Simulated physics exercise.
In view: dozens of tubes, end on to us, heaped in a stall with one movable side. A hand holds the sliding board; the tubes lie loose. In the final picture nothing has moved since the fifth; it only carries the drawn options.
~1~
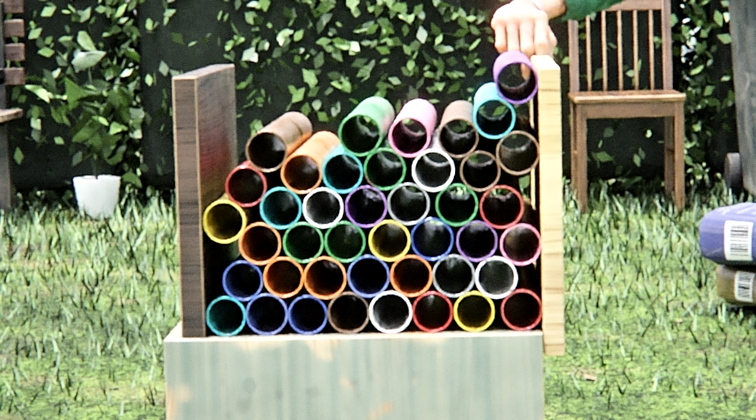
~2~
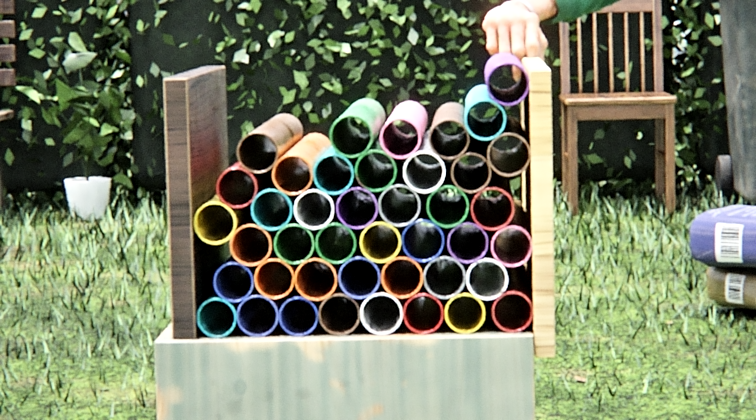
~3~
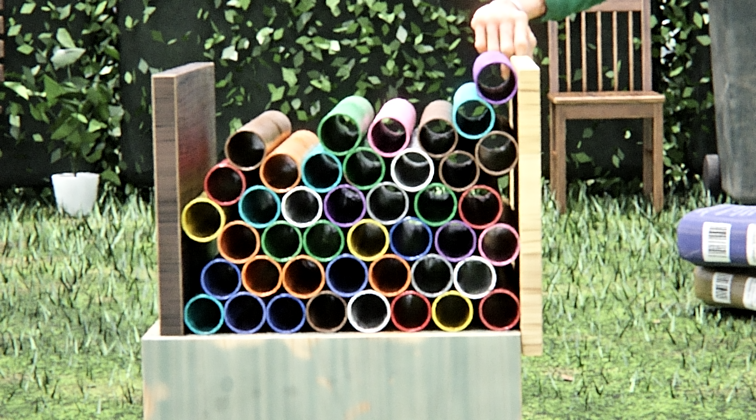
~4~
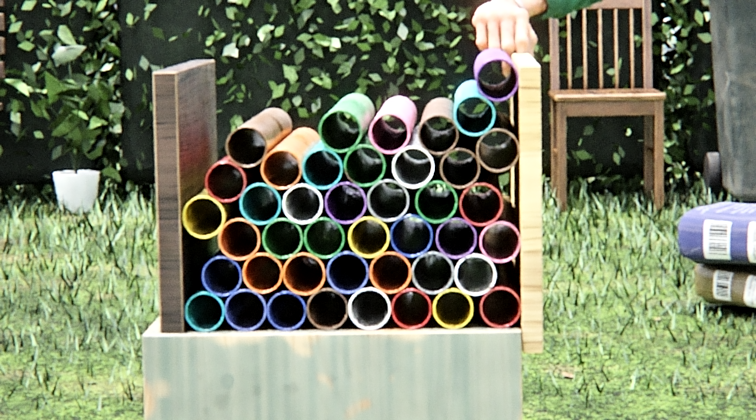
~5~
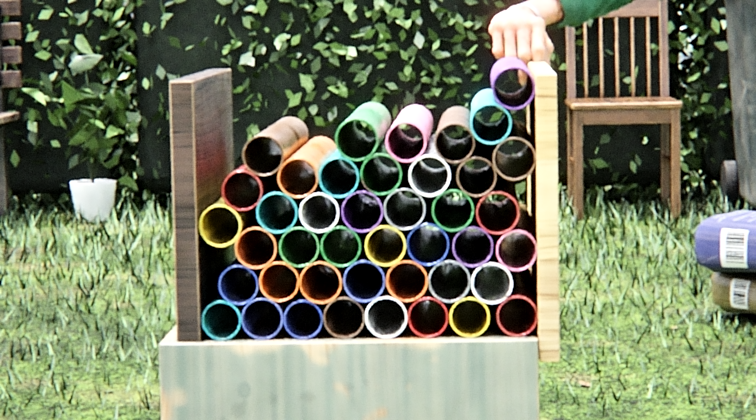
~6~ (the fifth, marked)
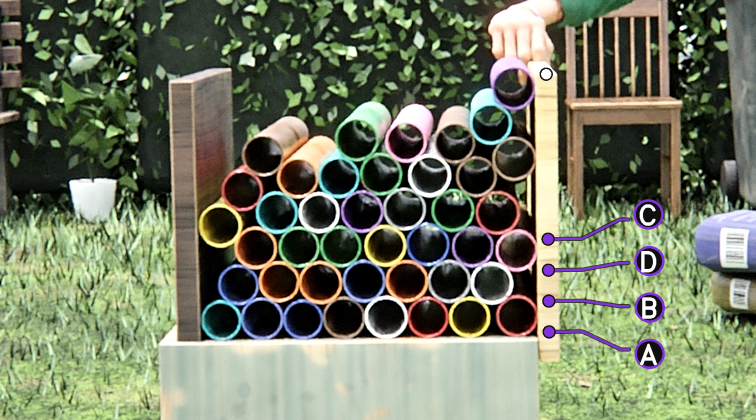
The whole view drifted slightly to the right and then back left, while a hand stayed on top of the right-hand board and the colourful tubes lay still in their stacked heap.
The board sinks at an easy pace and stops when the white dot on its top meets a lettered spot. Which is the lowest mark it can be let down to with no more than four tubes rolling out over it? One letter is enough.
No lower than D.
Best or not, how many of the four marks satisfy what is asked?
Two of the four.
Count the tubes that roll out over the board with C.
It comes to three.
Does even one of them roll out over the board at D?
Yes, at D.
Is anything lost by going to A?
Yes, at A.
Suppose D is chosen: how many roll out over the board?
At D the number is three.
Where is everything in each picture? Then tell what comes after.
A red tube (433, 312); a pink tube (521, 245), in the first frame.
A pink tube (511, 247); a blue tube (423, 241), in the second frame.
A green tube (323, 241); a brown tube (460, 171), in the third frame.
A yellow tube (203, 217); a turquoise tube (475, 115), in the fourth frame.
A brown tube (264, 156); side board (542, 199), in the fifth frame.
On the marked copy, A at (549, 332); B at (549, 301); C at (548, 239); D at (549, 270); the white dot at (546, 74).
Taking D. A third of the way, top of the board (536, 159).
Two thirds of the way, top of the board (537, 256).
When it is over, top of the board (538, 269), three out over the board.
As for the rest, A more than four out over the board; B more than four out over the board; C three out over the board.
